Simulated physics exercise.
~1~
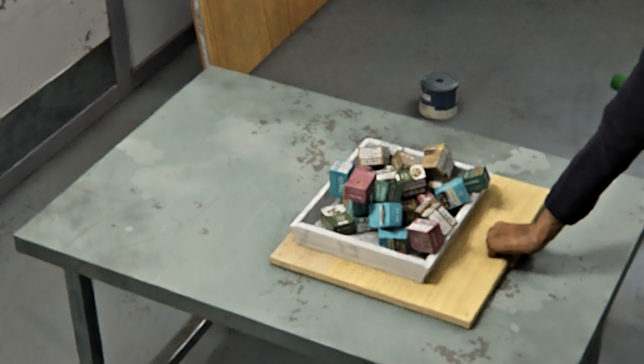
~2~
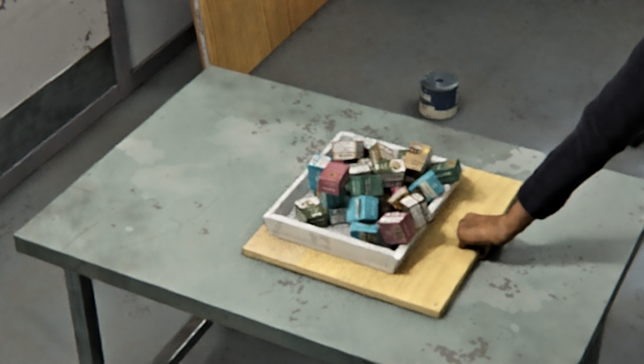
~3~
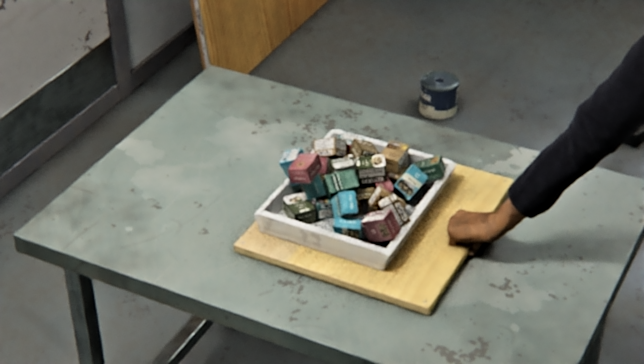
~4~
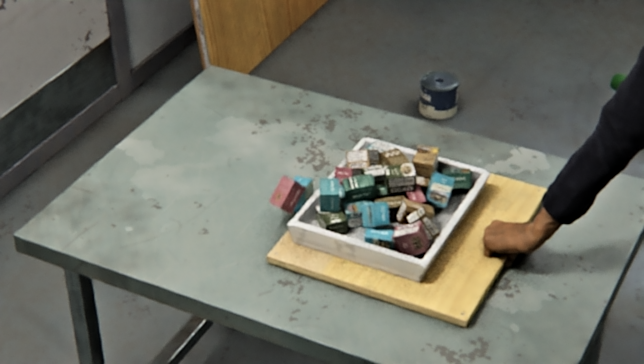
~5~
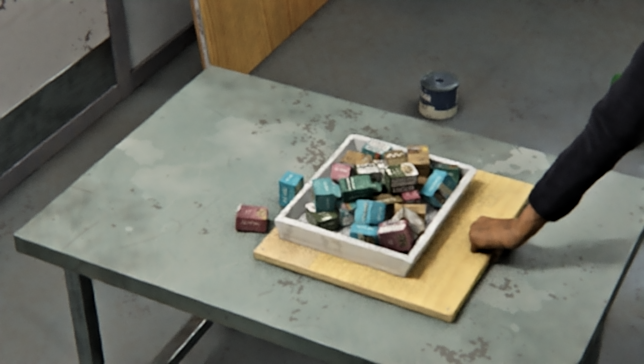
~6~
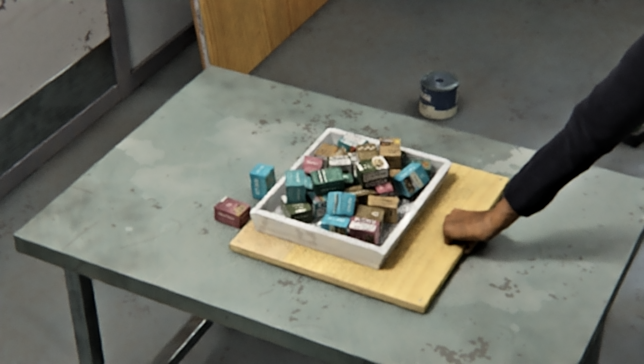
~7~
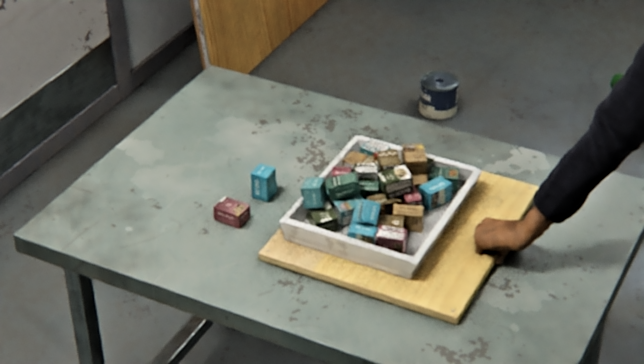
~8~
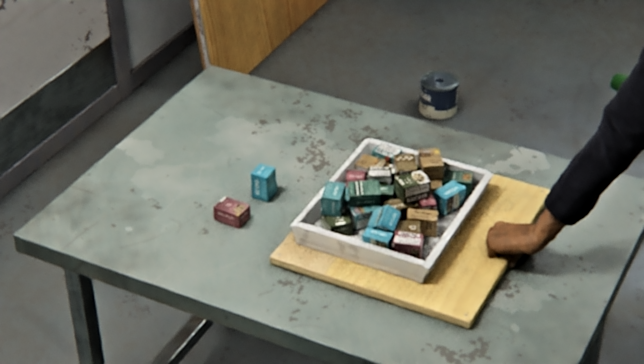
A hand slid a board back and forth on a table, shaking a white crate heaped with small cartons, until a red one and a blue one tumbled over the left side and stayed on the tabletop while the rest remained inside.
